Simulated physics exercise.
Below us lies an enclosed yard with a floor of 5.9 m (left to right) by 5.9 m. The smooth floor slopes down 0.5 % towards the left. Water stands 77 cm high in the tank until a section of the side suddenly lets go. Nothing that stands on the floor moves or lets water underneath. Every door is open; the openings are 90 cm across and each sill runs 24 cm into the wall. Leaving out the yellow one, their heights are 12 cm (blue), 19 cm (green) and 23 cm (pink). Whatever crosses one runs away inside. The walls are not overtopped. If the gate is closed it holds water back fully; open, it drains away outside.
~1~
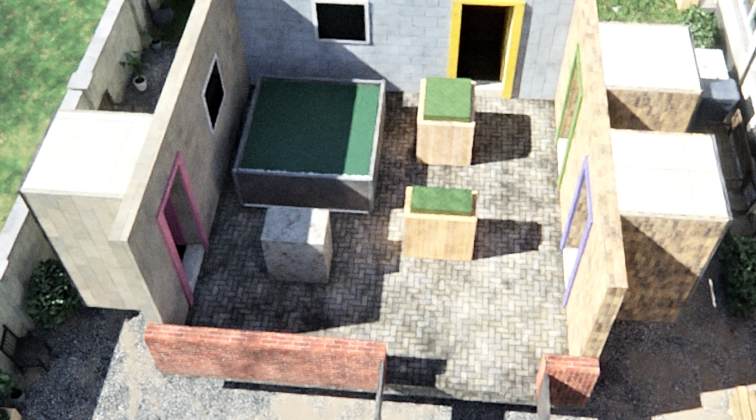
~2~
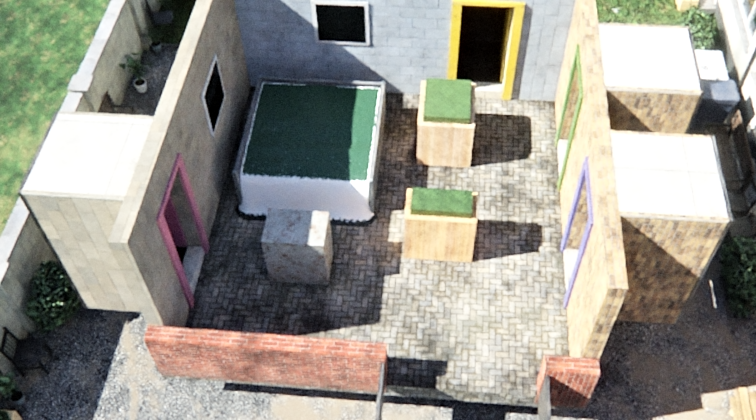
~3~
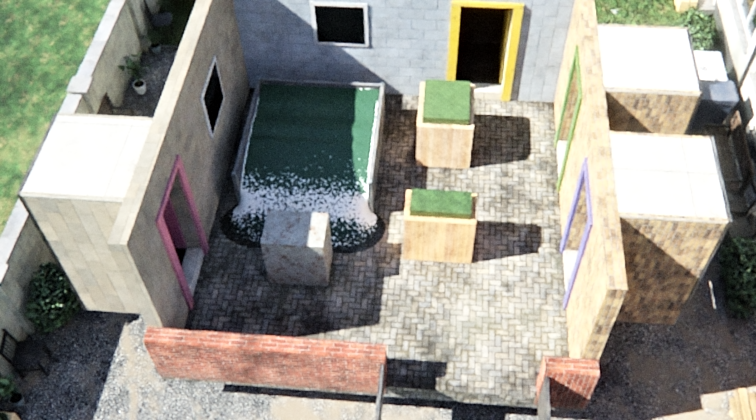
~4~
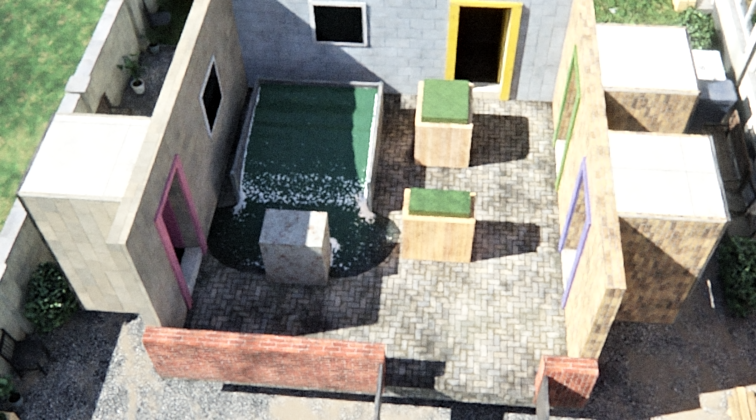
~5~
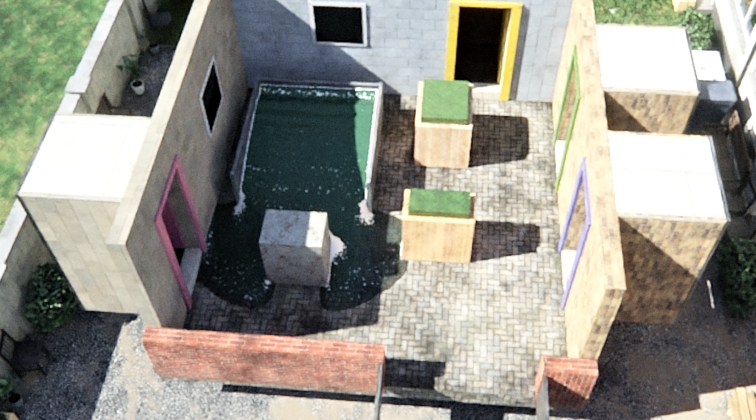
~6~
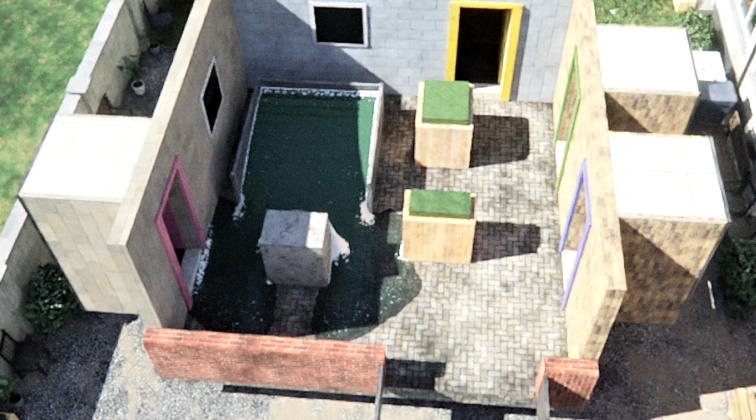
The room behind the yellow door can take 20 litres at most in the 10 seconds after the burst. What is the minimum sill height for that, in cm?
At least 9.5 cm or so.
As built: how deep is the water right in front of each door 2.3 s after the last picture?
In cm: Yellow 0, blue 3, green 0, pink 21.
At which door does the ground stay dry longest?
It is the yellow one.
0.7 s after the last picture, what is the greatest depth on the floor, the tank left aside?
Roughly 64 cm.
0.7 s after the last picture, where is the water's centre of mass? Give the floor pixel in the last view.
Near (304, 212).
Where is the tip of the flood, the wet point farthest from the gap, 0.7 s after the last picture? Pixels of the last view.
At about (451, 376).
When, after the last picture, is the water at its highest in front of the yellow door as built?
Near 7.0 s.
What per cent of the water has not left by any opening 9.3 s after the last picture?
About 72 per cent.
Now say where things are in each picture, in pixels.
Still water, 77 cm deep, in the tank at (312, 128); the yellow door at (482, 56) is dry, in the first picture.
The gap is at (306, 199), the front 0.3 m out at (247, 216); the back of the tank holds 77 cm, in the second picture.
Water pours out at (305, 201) and has run 0.8 m, to (255, 244); about 13 cm deep outside, 77 cm at the back, in the third picture.
Water pours out at (304, 201) and has run 1.3 m, to (244, 267); about 14 cm deep outside, 77 cm at the back, in the fourth picture.
The front is at (247, 302), 1.9 m from the gap at (304, 202); 4.6 m2 of floor is wet, 69 cm left at the back, in the fifth picture.
The front is at a hidden place, 2.5 m from the gap at (304, 203); 6.3 m2 of floor is wet, 65 cm left at the back; the yellow door at (480, 59), 4.1 m from the gap, is still 3.3 m from the nearest water, in the sixth picture.
Then, 0.7 s after the last picture water covers 35 % of the floor, deepest (64 cm) near (180, 346); it has not reached the yellow door.
Then, 2.3 s after the last picture water covers 65 % of the floor, deepest (36 cm) near (177, 356); it has not reached the yellow door.
Then, 9.3 s after the last picture water covers 95 % of the floor, deepest (16 cm) near (294, 95); 11 cm at the yellow door, 0 litres in over its 18 cm sill.
At the yellow door as built, the water peaked near 14 cm, 7.1 s after the last picture.
Run again over the same 10 s with other heights there, 30 litres in over 8.5 cm, 9 litres over 11 cm. The limit of 20 litres is kept from about 9.5 cm up.
